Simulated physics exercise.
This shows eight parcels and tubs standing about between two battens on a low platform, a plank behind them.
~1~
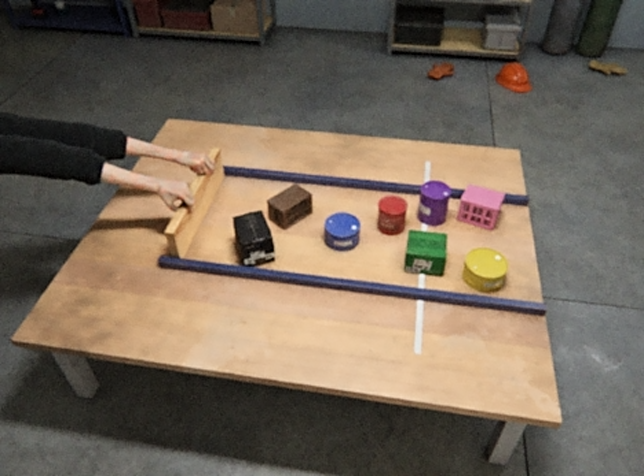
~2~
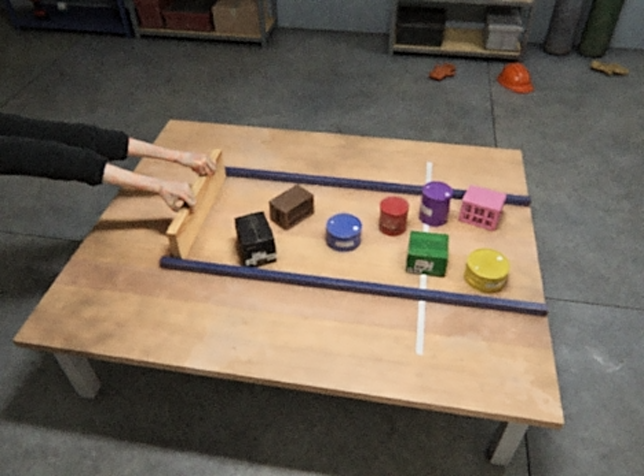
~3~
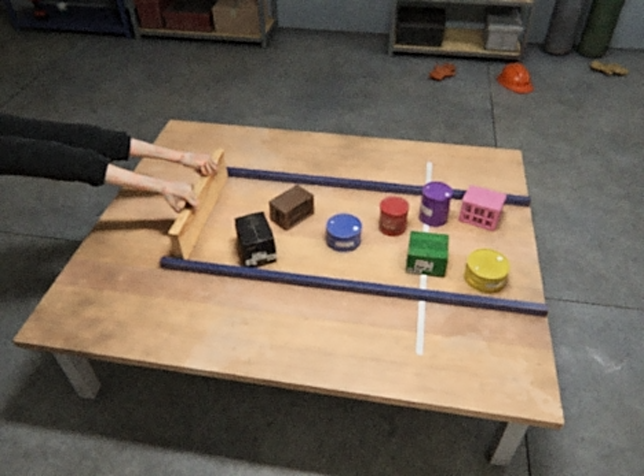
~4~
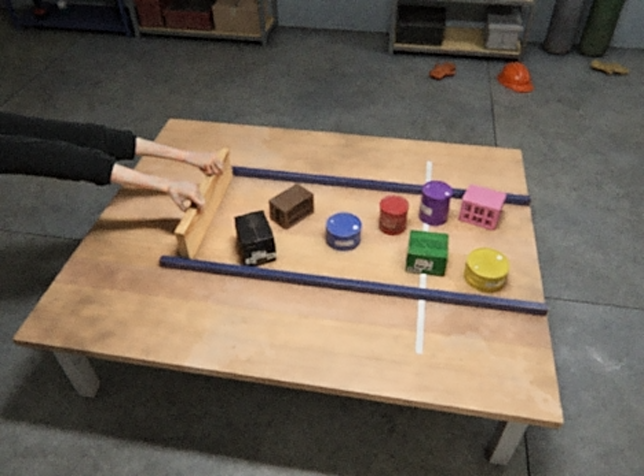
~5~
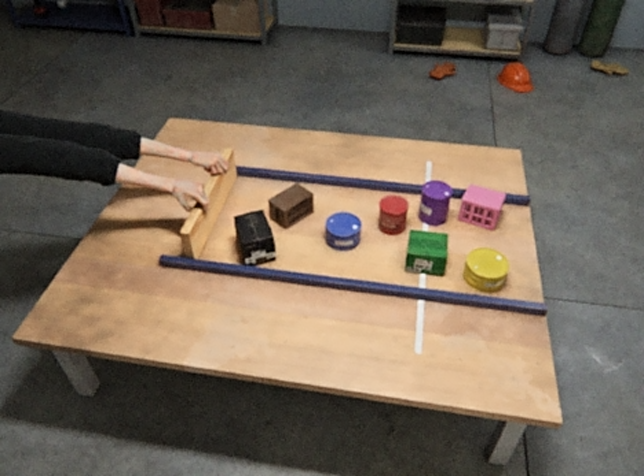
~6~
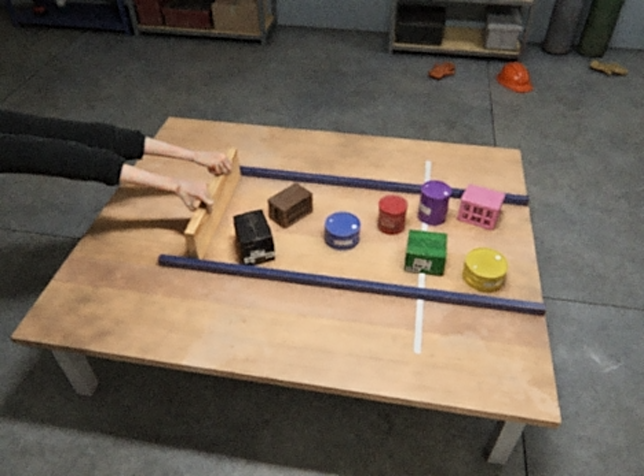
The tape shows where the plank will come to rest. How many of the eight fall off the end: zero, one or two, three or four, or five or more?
Outcome: The number that fall off is zero.
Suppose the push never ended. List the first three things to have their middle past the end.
Earliest first: The yellow canister, then the pink crate, then the green parcel.
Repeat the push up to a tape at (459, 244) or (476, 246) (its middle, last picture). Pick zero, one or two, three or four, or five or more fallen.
In that order: One to two; just one or two.
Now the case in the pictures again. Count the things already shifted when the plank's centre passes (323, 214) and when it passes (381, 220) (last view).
First 3, then 6.
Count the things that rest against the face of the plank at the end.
That makes 3.
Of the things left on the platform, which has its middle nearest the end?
Foremost is the yellow canister.
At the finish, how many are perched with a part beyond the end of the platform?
0 of them.
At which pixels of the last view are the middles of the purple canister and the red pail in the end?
Near (463, 195) and (467, 221).
Soon after, none off yet; yellow canister at rest near (485, 270); pink crate at rest near (481, 207); purple canister at rest near (434, 203).
At rest, the number that fall off is zero.
